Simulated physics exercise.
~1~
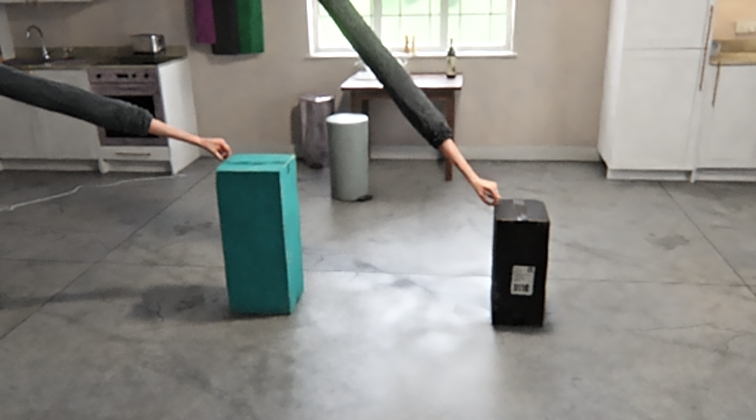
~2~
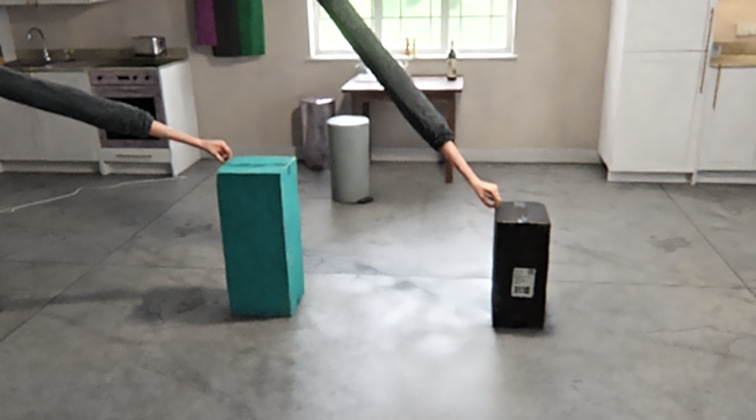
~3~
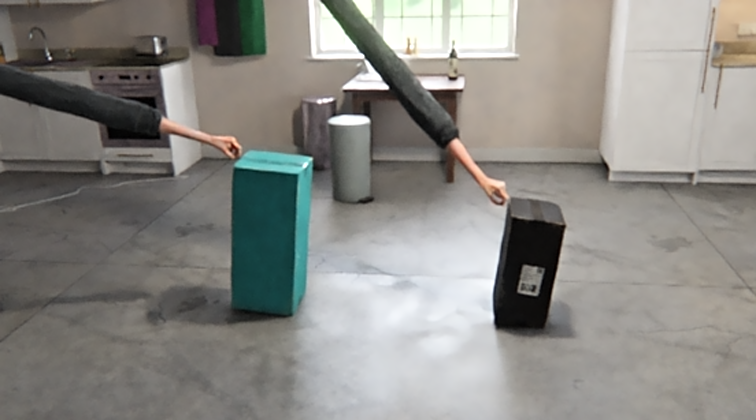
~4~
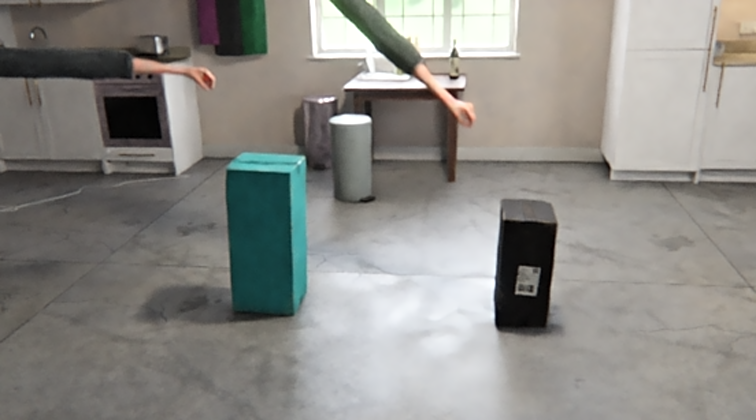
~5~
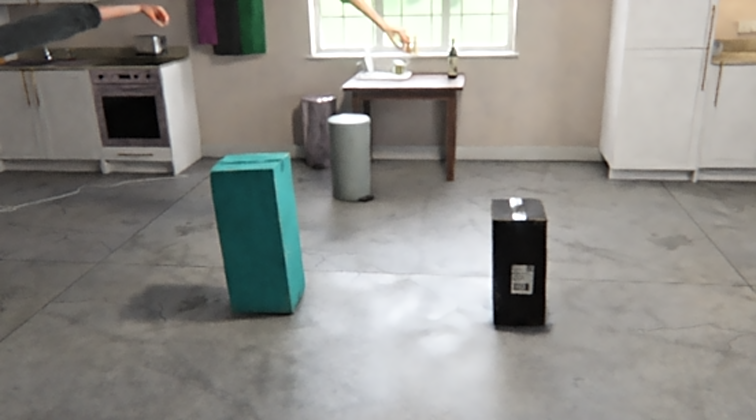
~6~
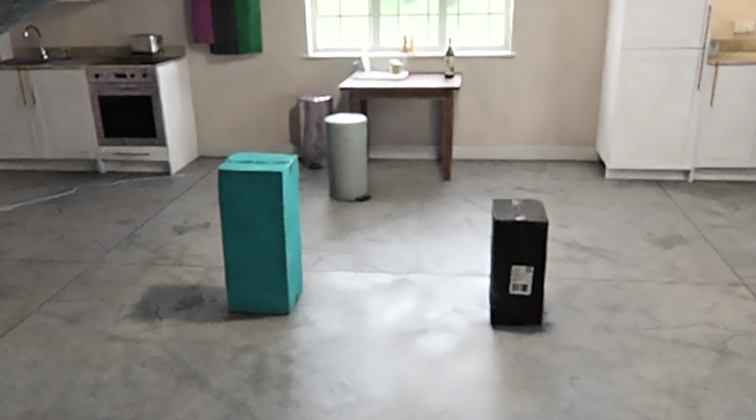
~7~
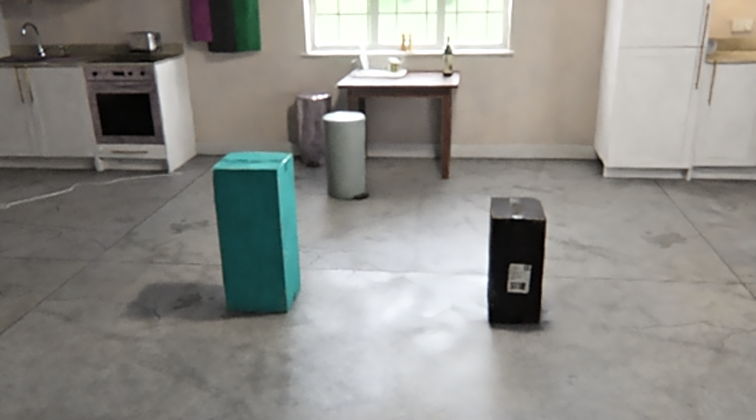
Two hands tip a turquoise box and a black parcel rightward, then withdraw as both settle upright.
